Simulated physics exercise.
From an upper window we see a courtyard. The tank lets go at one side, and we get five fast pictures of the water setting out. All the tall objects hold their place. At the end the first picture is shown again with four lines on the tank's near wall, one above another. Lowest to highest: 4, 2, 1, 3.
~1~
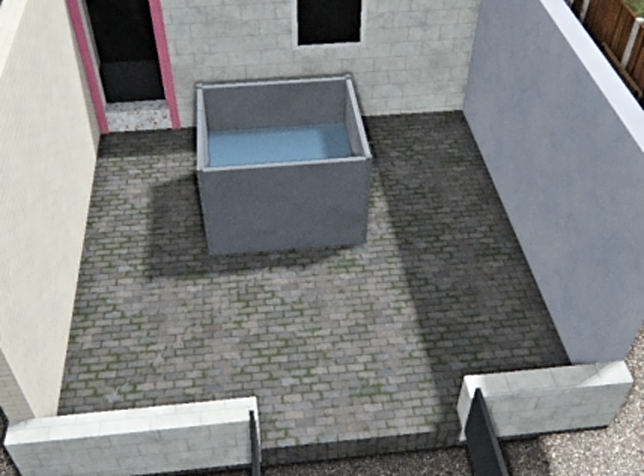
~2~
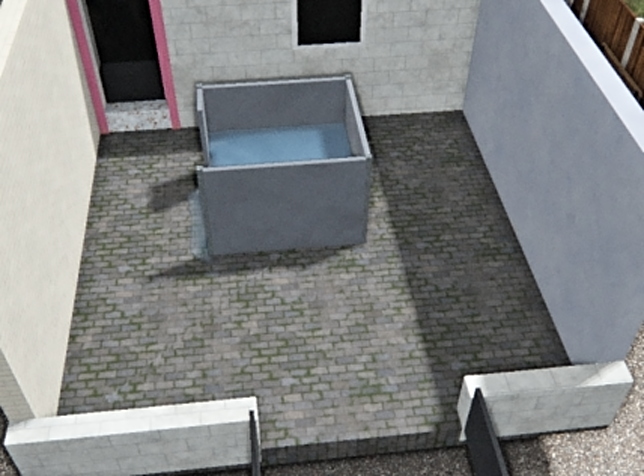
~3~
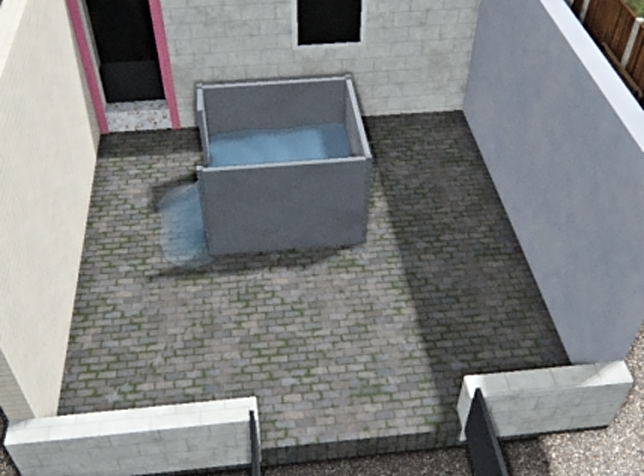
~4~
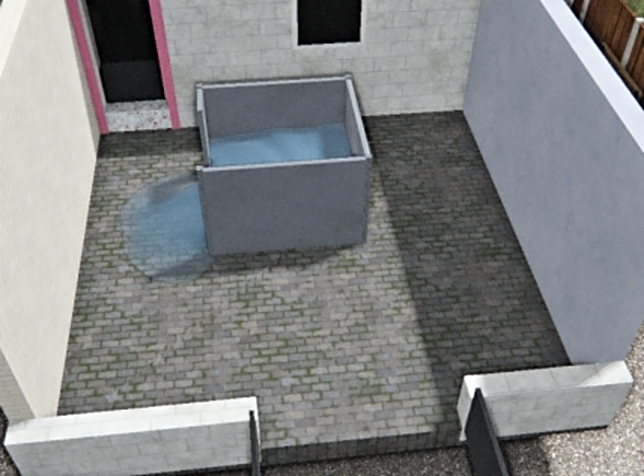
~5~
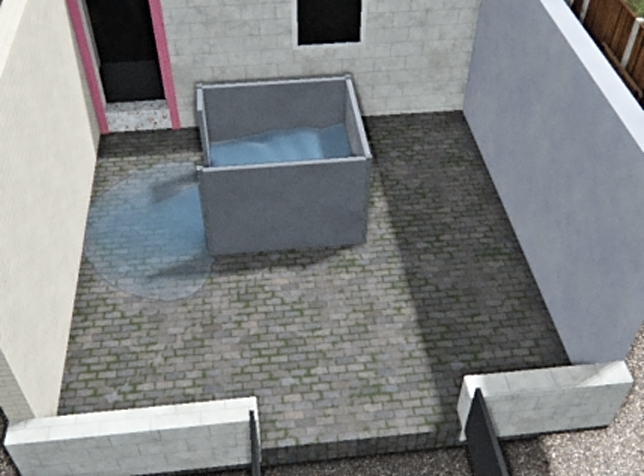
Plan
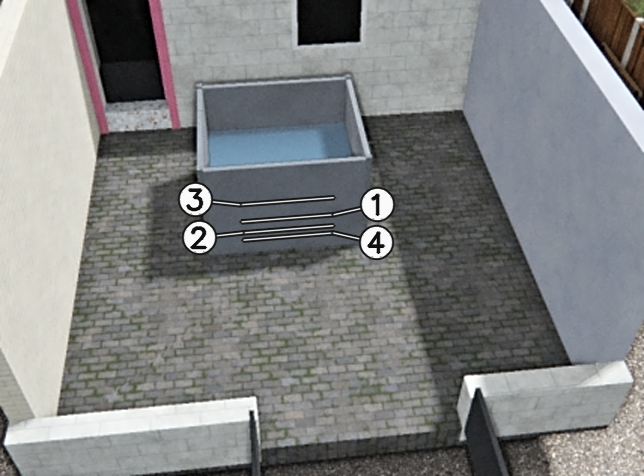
A grey, open-topped tank of blue water stands on the mossy brick paving of a walled courtyard, seen from an upper window that stays still. Behind it are a pale block wall, a pink-framed doorway at left and a dark window, with low whitish walls and an open gate in front. Water emerges from the tank's left side and spreads leftward across the paving in a widening, rounded sheet, while the surface inside ripples.
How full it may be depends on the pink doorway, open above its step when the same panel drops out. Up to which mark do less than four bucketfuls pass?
I would pick line 3.
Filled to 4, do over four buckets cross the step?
No.
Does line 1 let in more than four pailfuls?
No, that is safe.
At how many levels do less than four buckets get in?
All four.
On the marked copy, 1 at (287, 218); 2 at (288, 229); 3 at (287, 201); 4 at (288, 236); from the bottom up 4, 2, 1, 3.
If 1 is chosen, nothing gets over.
If 2 is chosen, nothing gets over.
If 3 is chosen, a bucket or two gets in.
If 4 is chosen, nothing gets over.
